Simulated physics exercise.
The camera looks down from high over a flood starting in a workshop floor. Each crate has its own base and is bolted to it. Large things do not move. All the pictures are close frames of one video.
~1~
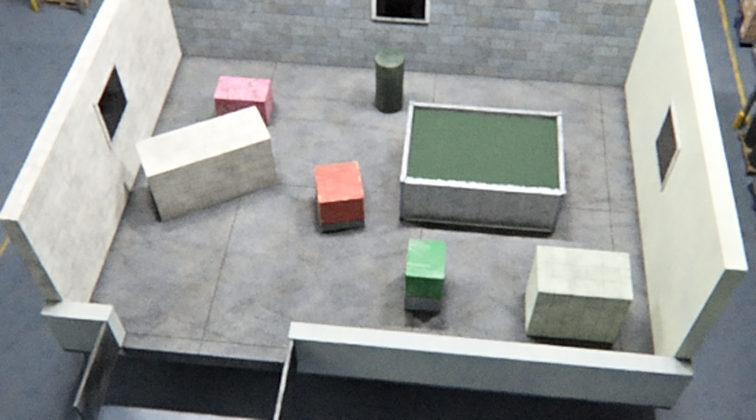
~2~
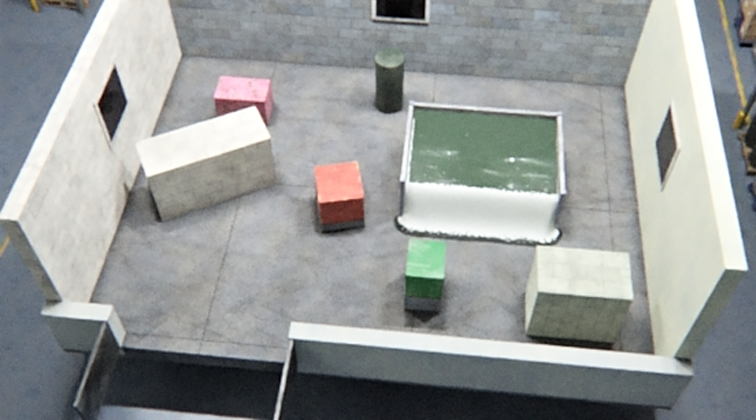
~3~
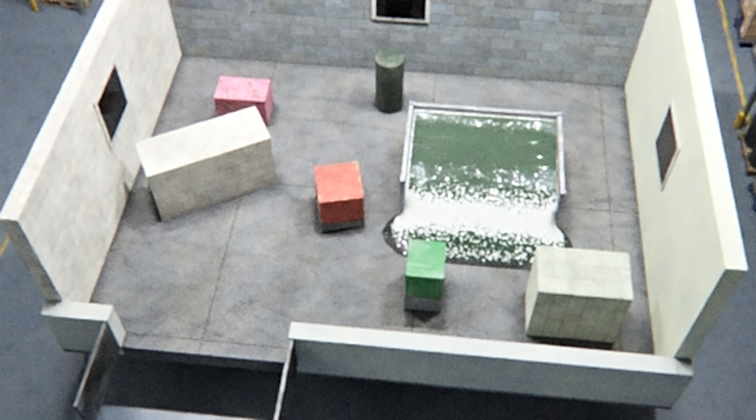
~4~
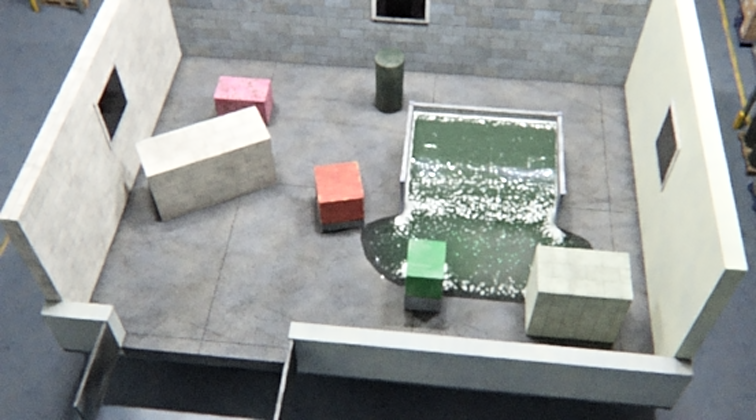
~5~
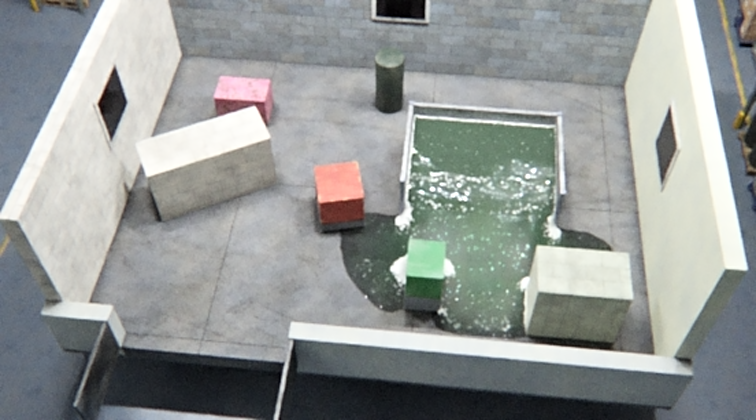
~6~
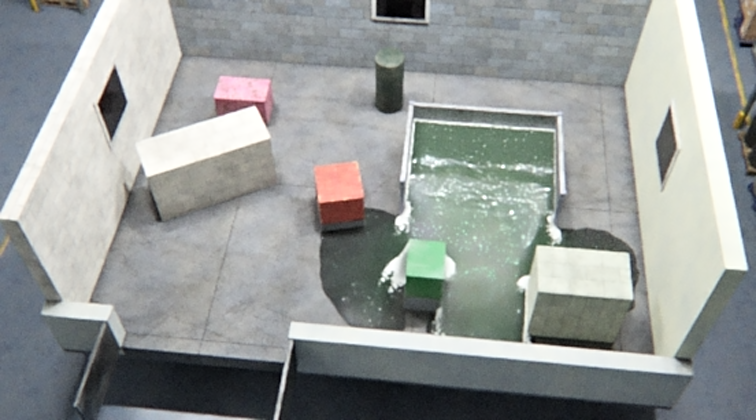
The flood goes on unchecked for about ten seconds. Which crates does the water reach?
In the end the red crate will be spared; the pink crate will be hit by the water; the green crate will be hit by the water.
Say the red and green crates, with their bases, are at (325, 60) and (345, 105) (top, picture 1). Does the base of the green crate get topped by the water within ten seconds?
The green crate is left dry.
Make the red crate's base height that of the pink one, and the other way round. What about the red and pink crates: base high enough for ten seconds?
Summary: Red crate is inundated, pink crate is left untouched.
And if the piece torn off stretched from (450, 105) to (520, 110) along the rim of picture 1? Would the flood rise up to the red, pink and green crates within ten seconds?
Red crate is not reached; pink crate is reached; green crate is not reached.
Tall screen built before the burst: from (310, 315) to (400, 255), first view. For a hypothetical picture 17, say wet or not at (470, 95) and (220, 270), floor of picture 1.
Untouched, reached.
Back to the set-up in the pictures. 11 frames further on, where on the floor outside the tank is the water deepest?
I would choose the pixel (629, 356).
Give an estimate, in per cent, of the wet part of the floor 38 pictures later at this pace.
About 80 in a hundred.
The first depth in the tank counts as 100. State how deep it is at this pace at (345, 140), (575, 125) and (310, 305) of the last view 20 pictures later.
I'd say close to 0, 2 and 10 percent.
A moment on, water covers 30 % of the floor; the red crate water round its plinth, the pink crate not reached, the green crate water round its plinth.
Next, water covers 45 % of the floor; the red crate water round its plinth, the pink crate not reached, the green crate water round its plinth.
Then, water covers 60 % of the floor; the red crate water round its plinth, the pink crate not reached, the green crate water round its plinth.
Later, water covers 80 % of the floor; the red crate water round its plinth, the pink crate water round its plinth, the green crate water round its plinth.
In the end, water covers 100 % of the floor; the red crate stayed above the water, the pink crate was topped, the green crate was topped.
